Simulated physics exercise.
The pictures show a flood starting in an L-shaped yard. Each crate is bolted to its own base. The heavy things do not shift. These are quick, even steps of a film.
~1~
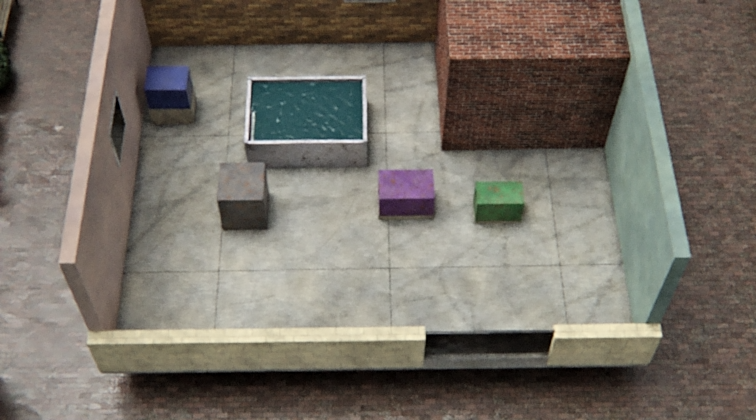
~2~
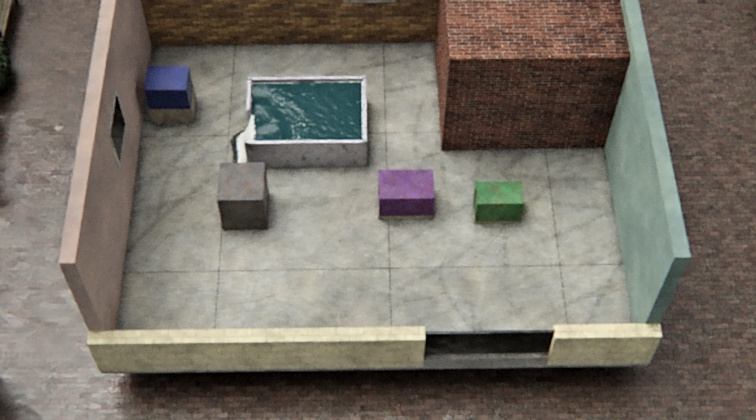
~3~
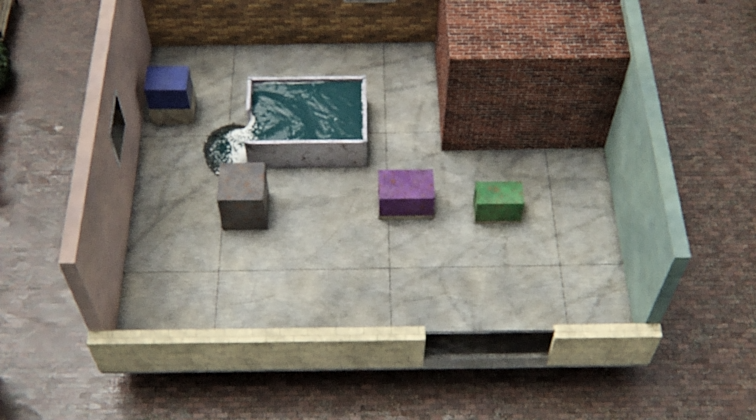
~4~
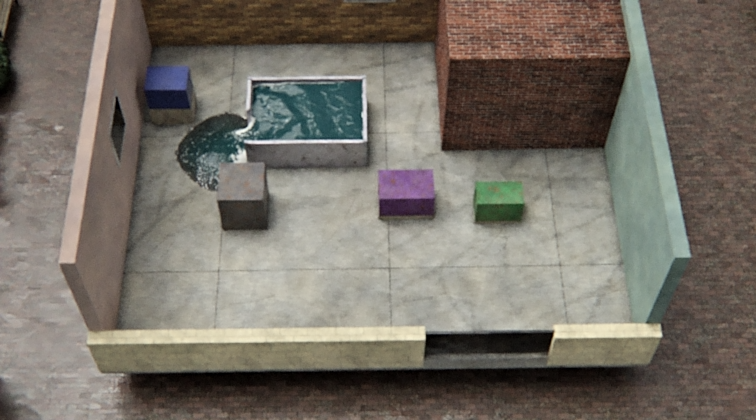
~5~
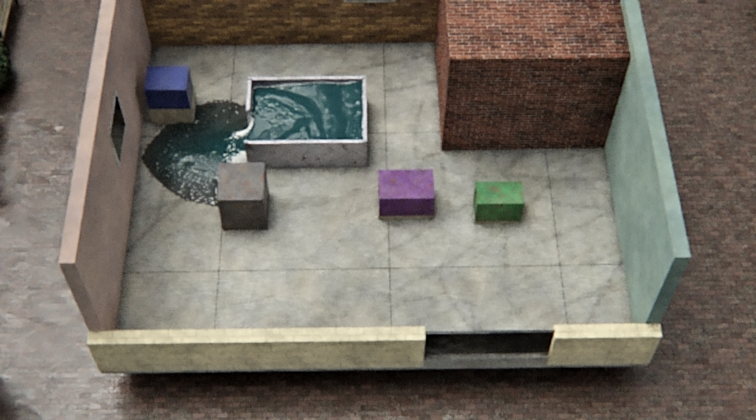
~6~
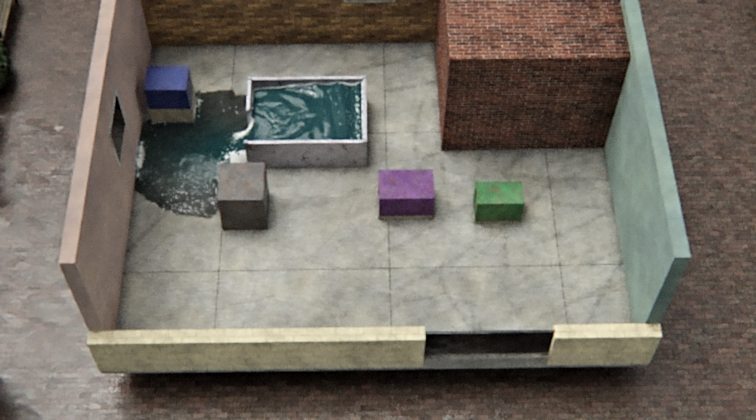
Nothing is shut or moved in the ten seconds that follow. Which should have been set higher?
The green crate keeps dry; the blue crate keeps dry; the purple crate keeps dry.
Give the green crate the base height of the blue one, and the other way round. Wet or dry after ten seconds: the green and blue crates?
One by one: Green is spared, blue is soaked.
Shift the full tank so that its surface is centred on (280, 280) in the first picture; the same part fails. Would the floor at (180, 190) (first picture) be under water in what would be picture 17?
There: Wet.
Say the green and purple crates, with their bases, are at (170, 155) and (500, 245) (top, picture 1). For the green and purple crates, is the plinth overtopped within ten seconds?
Green is wetted; purple stays dry.
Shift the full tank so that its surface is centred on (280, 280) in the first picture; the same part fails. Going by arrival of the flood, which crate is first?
First comes the blue crate.
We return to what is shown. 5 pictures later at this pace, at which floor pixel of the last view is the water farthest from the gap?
Roughly at (125, 269).
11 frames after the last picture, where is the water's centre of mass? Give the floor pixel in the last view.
At about (245, 152).
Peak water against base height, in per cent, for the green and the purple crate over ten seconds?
In turn 70 and 60 per cent.
A moment on, water covers 15 % of the floor; the green crate not reached, the blue crate water round its plinth, the purple crate not reached.
Next, water covers 20 % of the floor; the green crate not reached, the blue crate water round its plinth, the purple crate not reached.
Then, water covers 30 % of the floor; the green crate not reached, the blue crate water round its plinth, the purple crate not reached.
Later, water covers 60 % of the floor; the green crate not reached, the blue crate water round its plinth, the purple crate not reached.
In the end, water covers 90 % of the floor; the green crate stayed above the water, the blue crate stayed above the water, the purple crate stayed above the water.
